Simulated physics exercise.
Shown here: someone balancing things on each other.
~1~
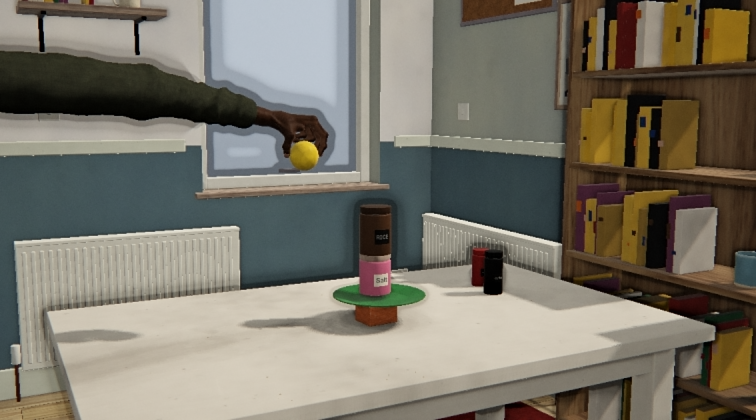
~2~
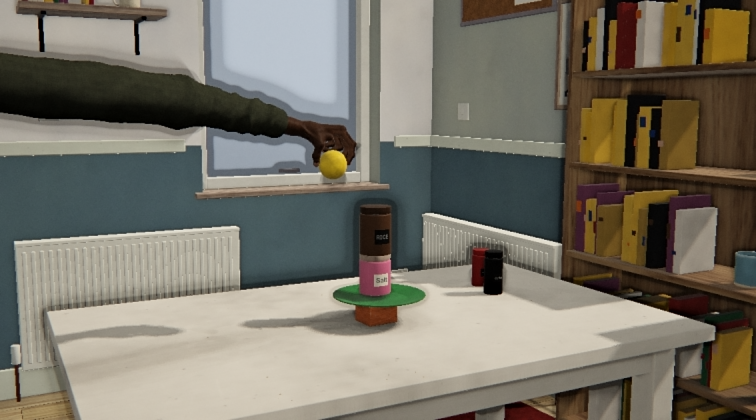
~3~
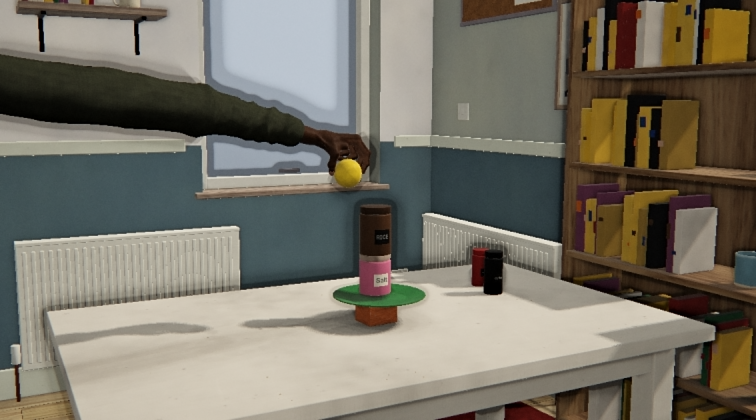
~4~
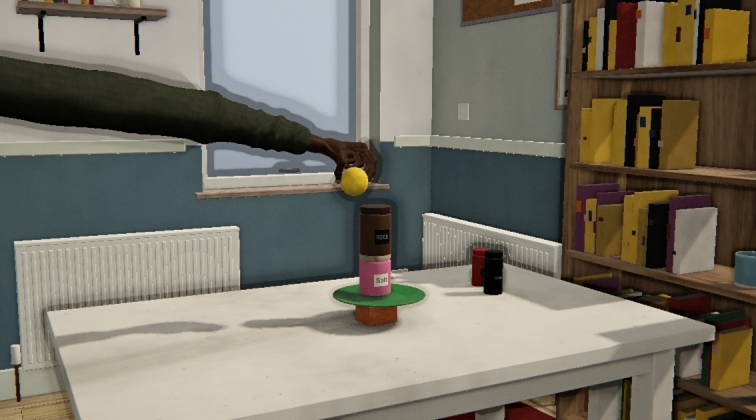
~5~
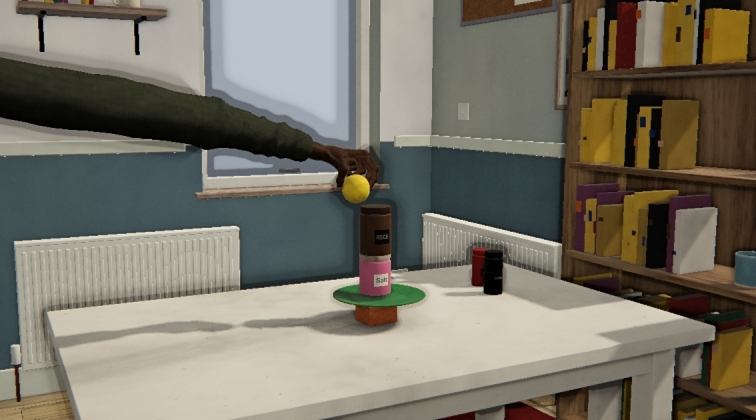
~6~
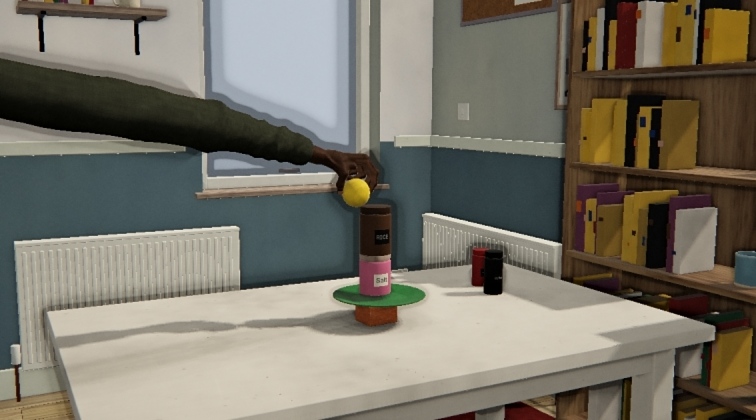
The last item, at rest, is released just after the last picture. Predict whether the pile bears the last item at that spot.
It will become unbalanced.
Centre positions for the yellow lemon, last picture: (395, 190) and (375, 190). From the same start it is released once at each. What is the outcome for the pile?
The pile tips over in the first case, then in the second case it remains stable.
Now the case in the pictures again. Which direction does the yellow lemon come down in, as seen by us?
Pretty clearly in the leftward direction.
Then, 0.40 s later than the last frame, yellow lemon now fallen.
Then, 0.60 s later than the last frame, things are still on the move.
When it is over, fallen, yellow lemon; the other 6 as before. End places, in pixels of the last picture, yellow lemon near (312, 314). The pile comes apart.
